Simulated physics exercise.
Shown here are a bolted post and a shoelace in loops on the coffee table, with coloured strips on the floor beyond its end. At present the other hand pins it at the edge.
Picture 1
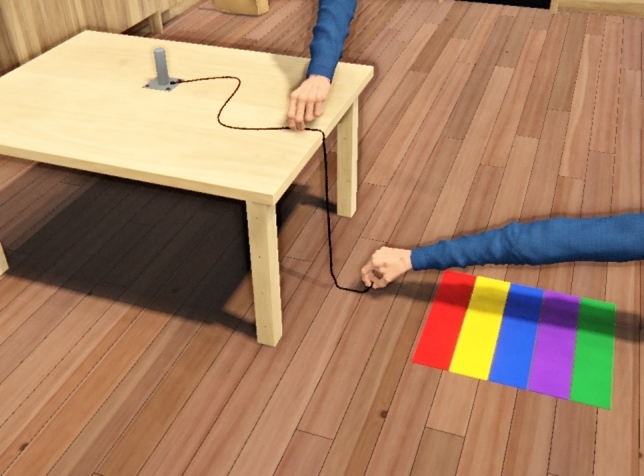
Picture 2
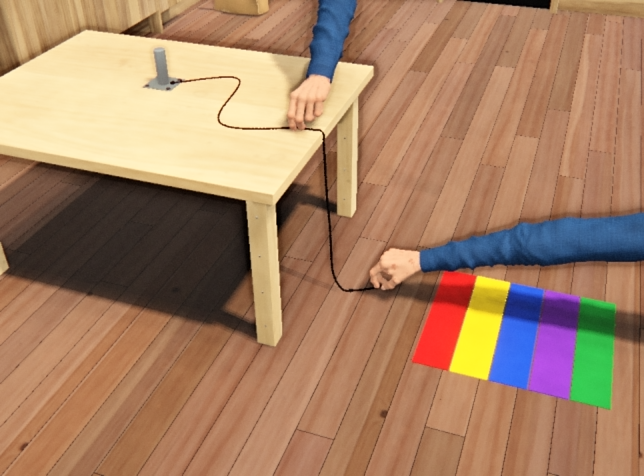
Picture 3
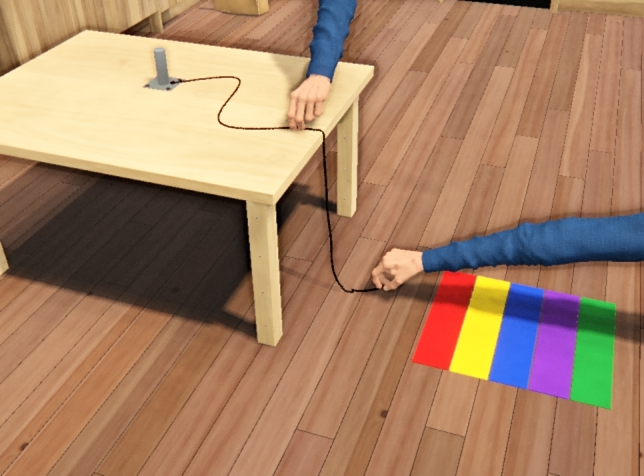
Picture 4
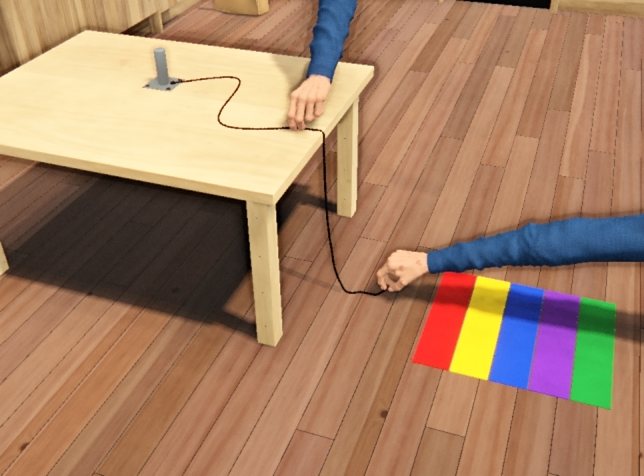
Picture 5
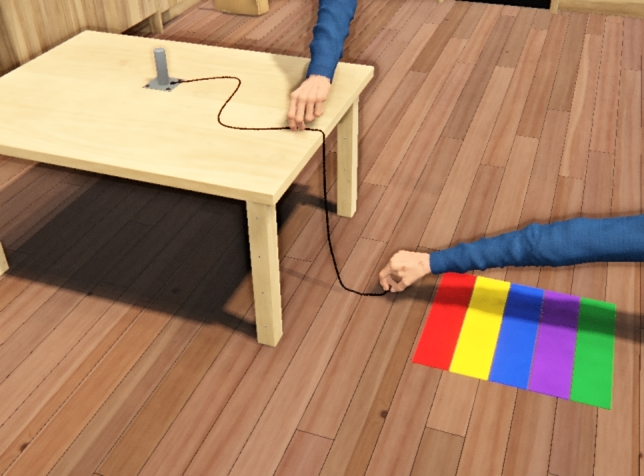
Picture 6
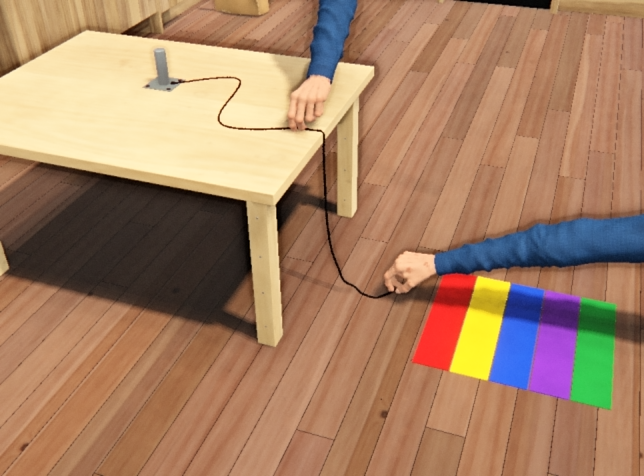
The video shows one hand pressing a dark cord against a wooden table's edge while another hand, holding the cord's lower end near the floor, moves it slightly right toward coloured strips, starting with the red one.
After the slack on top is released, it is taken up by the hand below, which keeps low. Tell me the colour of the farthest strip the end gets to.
The farthest it gets is green.
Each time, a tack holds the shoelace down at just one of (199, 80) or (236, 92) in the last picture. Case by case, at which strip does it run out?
Going one at a time, you'd get green and then purple.
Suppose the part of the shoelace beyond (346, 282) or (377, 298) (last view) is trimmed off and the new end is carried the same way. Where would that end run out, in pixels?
The pixels are close to (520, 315) and (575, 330), one per try.
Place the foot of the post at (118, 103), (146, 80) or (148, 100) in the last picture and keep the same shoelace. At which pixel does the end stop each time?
(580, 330), (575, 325) and (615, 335).
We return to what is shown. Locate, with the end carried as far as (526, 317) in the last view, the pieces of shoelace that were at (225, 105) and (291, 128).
First mark (283, 112), second mark (348, 179).
A little later, end near (525, 317); over blue.
Next, end near (574, 328); over purple.
When it is tight, end near (605, 334); over green. It gets as far as the green strip.
